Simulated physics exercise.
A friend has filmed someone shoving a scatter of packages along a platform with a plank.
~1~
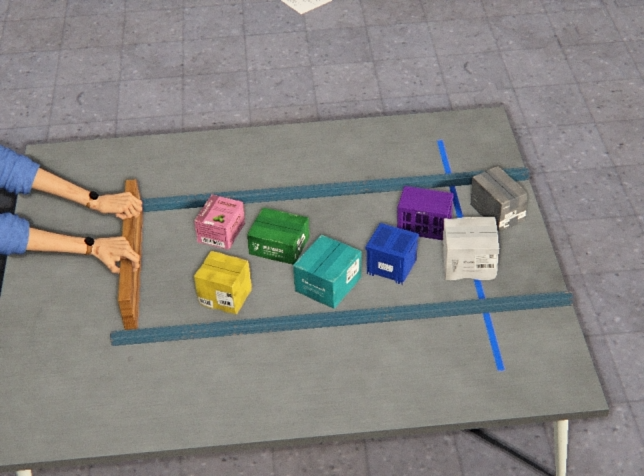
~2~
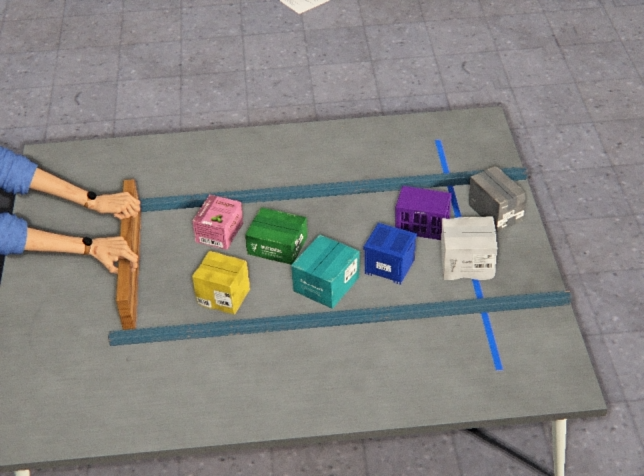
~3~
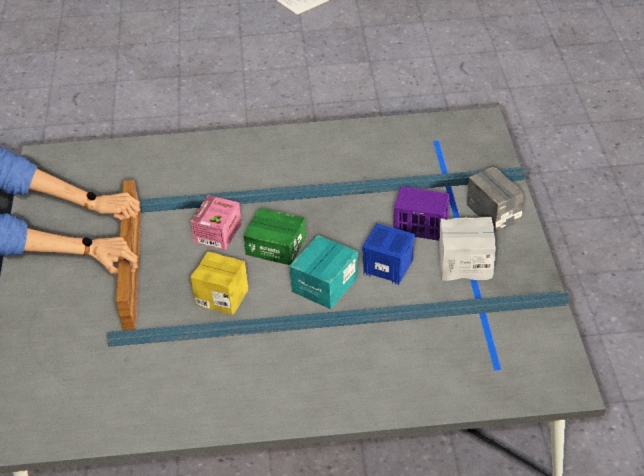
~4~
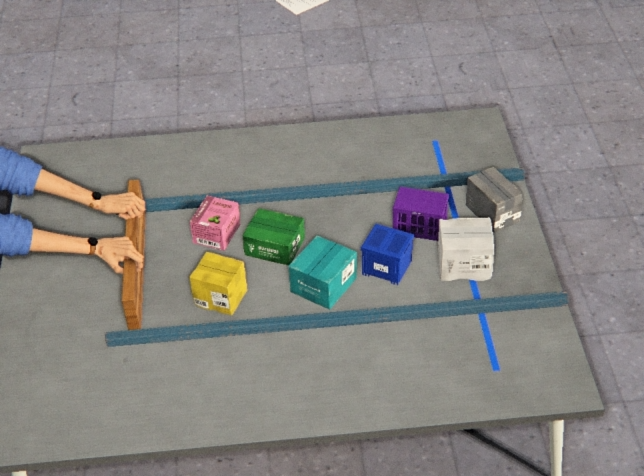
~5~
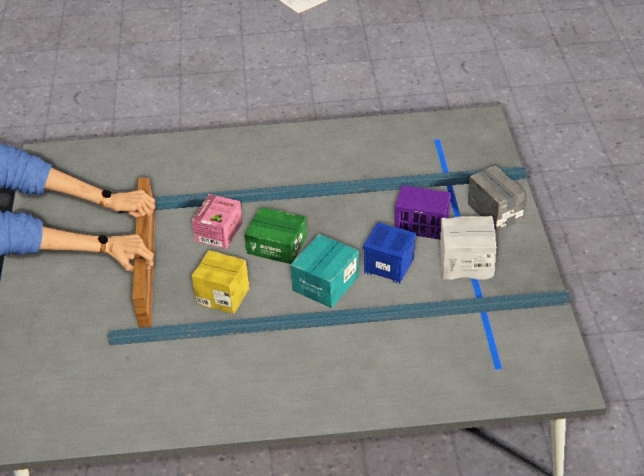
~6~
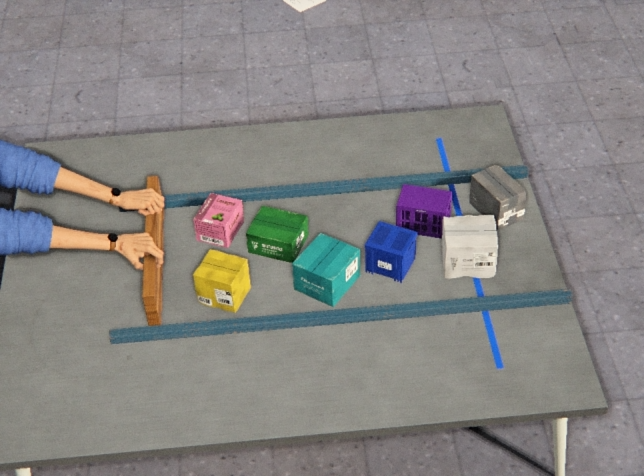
Two hands in blue sleeves grip a wooden plank at the left of a grey table, seen from above at an angle. Between two blue-green rails sit pink, yellow, green, teal and blue boxes, then a purple crate and white and grey parcels near a blue tape line at right. The plank holds still, then slides slightly right without touching the packages, while the view wavers faintly.
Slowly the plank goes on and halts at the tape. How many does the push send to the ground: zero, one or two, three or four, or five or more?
As it turns out, the number that fall off is one or two.
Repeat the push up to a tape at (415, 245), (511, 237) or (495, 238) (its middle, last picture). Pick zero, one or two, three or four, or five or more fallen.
One after another: Zero; five or over; more than four.
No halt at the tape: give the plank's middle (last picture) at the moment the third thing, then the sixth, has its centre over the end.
Its middle is around (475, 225) and later (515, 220).
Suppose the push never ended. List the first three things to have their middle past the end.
The order is the white parcel, then the grey parcel, then the blue tote.
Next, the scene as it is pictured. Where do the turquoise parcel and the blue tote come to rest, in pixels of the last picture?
About (543, 265), and the other about (540, 228).
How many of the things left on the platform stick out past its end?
It comes to 3.
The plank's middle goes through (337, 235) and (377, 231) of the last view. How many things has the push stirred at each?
By then 5, and 7.
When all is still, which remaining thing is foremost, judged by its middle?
It is the blue tote.
Soon after, none off yet; grey parcel at rest near (497, 197); white parcel at rest near (469, 247); purple crate at rest near (424, 211).
After that, none off yet; grey parcel at rest near (497, 197); white parcel displaced a little near (490, 250); purple crate displaced a little near (430, 206).
In the end, the number that fall off is one or two; gone, white parcel and grey parcel.
